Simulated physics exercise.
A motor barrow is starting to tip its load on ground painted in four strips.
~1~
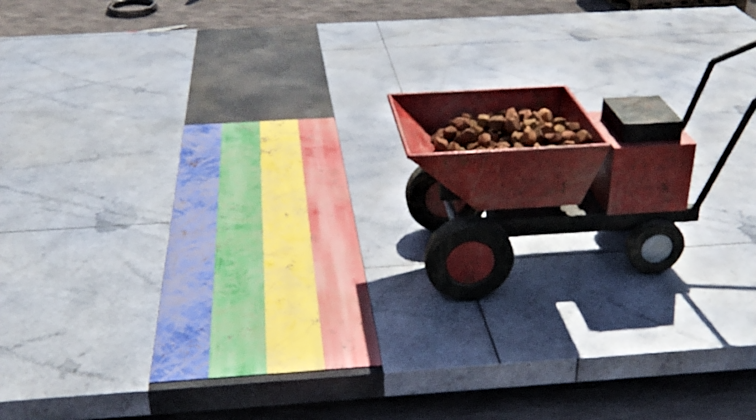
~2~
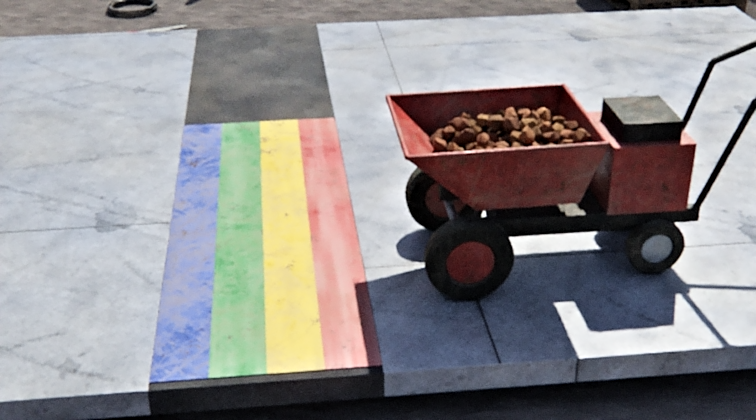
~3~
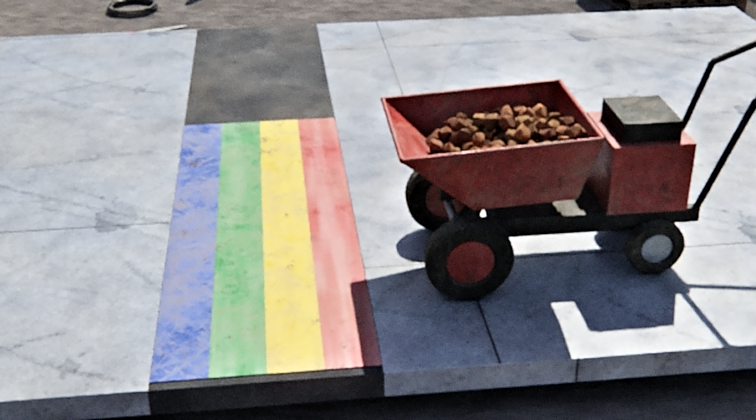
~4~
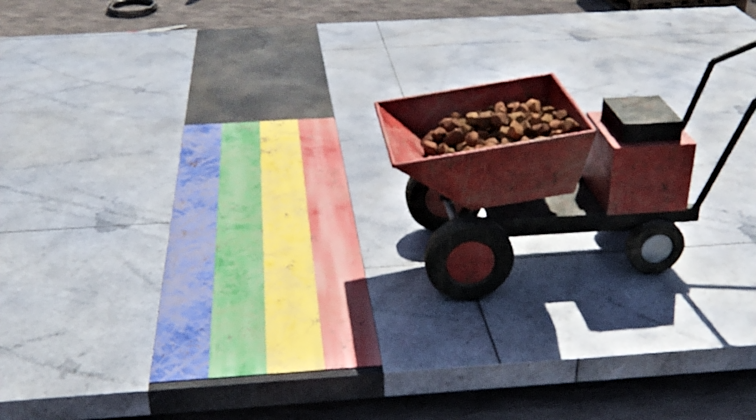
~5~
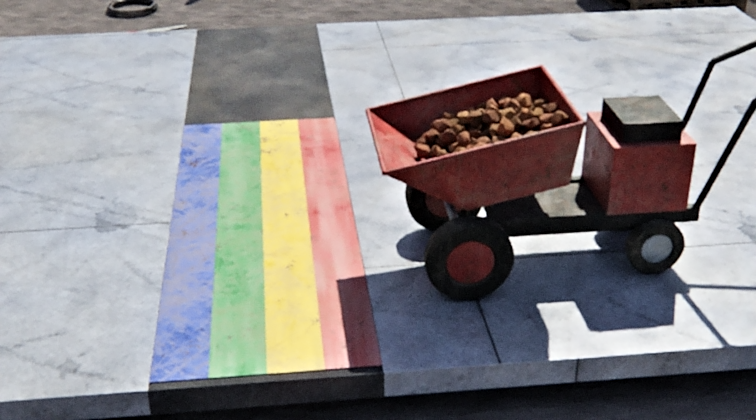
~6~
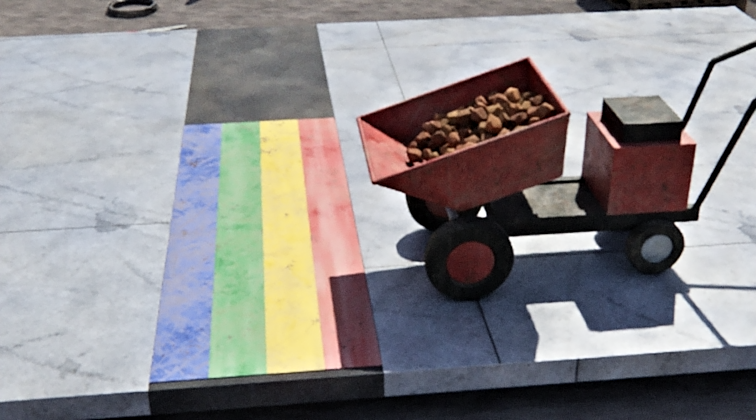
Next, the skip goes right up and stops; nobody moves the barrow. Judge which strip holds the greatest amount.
Greatest amount: The yellow strip.
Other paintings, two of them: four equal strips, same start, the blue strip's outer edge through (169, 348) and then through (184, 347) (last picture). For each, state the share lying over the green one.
Shares in order: Close to 20 %; close to 20 %.
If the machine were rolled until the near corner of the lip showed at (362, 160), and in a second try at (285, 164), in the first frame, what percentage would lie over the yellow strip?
First spot: Roughly 10 percent; second spot: Roughly 0 percent.
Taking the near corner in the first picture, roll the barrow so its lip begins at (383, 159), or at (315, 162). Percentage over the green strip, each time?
30 % then 20 %.
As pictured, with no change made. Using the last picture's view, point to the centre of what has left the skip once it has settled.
Last view, resting centre - approx. (270, 267).
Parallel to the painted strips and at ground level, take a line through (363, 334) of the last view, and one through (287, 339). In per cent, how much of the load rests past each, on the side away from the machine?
I'd put it near 80 in a hundred, then near 50 in a hundred.
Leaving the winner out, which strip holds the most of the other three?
It is the strip in green.
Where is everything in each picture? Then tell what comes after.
The first picture shows lip of the skip near (409, 157), level; top of the load near (529, 126), clay clods; red strip near (348, 331); yellow strip near (293, 334); green strip near (238, 338); blue strip near (182, 342).
The second picture shows lip of the skip near (407, 158), level; top of the load near (528, 125).
The third picture shows lip of the skip near (402, 161), tipped barely; top of the load near (523, 123).
The fourth picture shows lip of the skip near (394, 166), tipped a little; top of the load near (516, 120).
The fifth picture shows lip of the skip near (385, 173), tipped a little; top of the load near (524, 118).
The sixth picture shows lip of the skip near (374, 183), tipped clearly; top of the load near (513, 113); red strip near (348, 331); yellow strip near (293, 334); green strip near (238, 338); blue strip near (182, 342).
Shortly afterwards, skip tipped steeply; the whole lot in the skip.
Next, skip tipped right over; near two thirds in the skip; a little over the red strip; near a third over the yellow strip; only a few over the green strip.
Some moments later, skip tipped right over; near a quarter in the skip; a little over the red strip; near a third over the yellow strip; near a quarter over the green strip; a little over the blue strip; only a few off the paint.
In the end, skip tipped right over; near a quarter in the skip; a little over the red strip; near a third over the yellow strip; near a quarter over the green strip; a little over the blue strip; a little off the paint.
